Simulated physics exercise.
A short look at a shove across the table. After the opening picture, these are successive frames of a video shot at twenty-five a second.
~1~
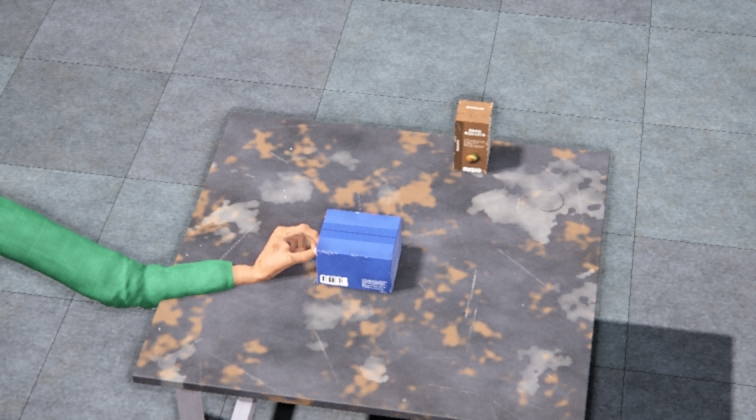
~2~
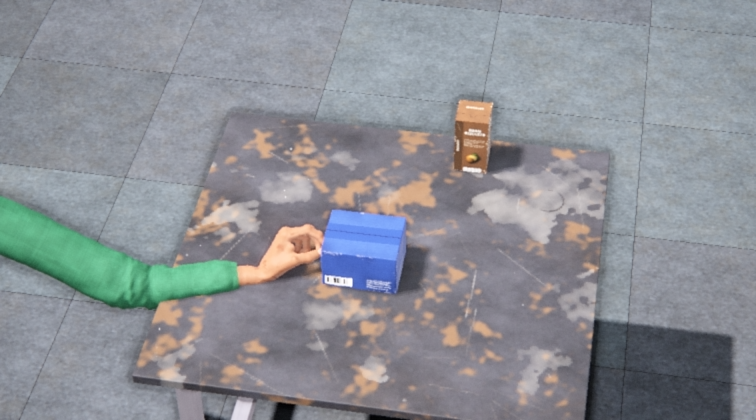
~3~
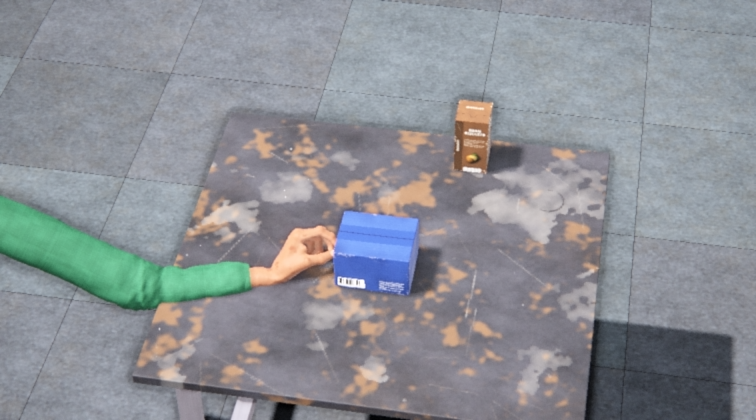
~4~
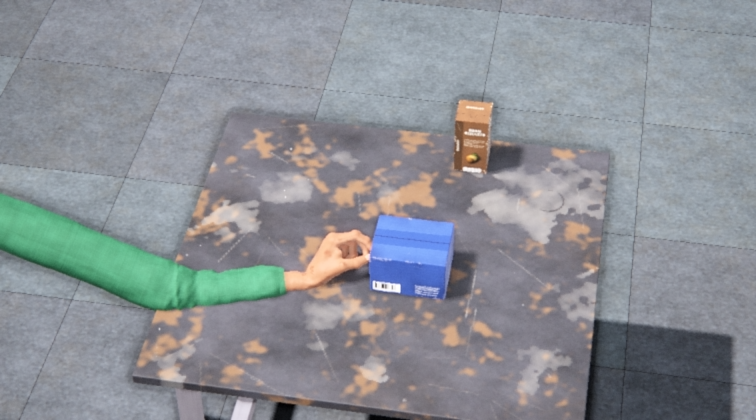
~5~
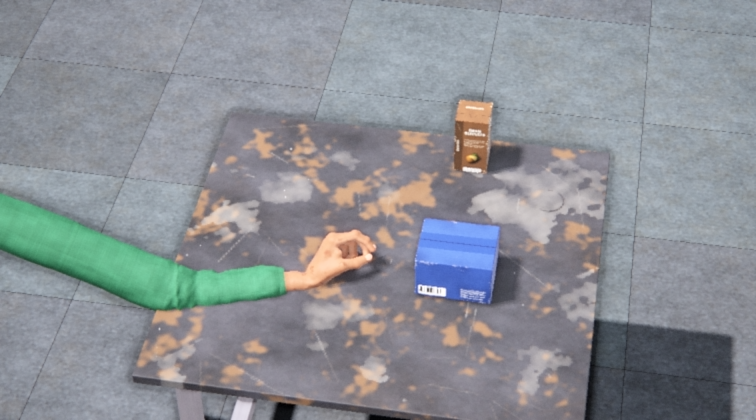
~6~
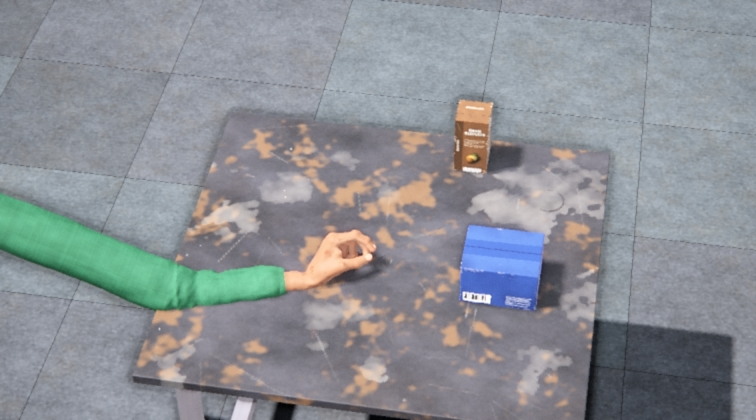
On a dark mottled tabletop, a green-sleeved arm pushes a blue box right, then stays still as the box slides farther away.
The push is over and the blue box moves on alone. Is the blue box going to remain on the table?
The blue box falls off the table.
Then, 0.10 s on from there, blue box now off the table.
Then, 0.30 s on from there, things are still on the move.
Then, 0.50 s on from there, as before.
In the end, off the table, blue box.
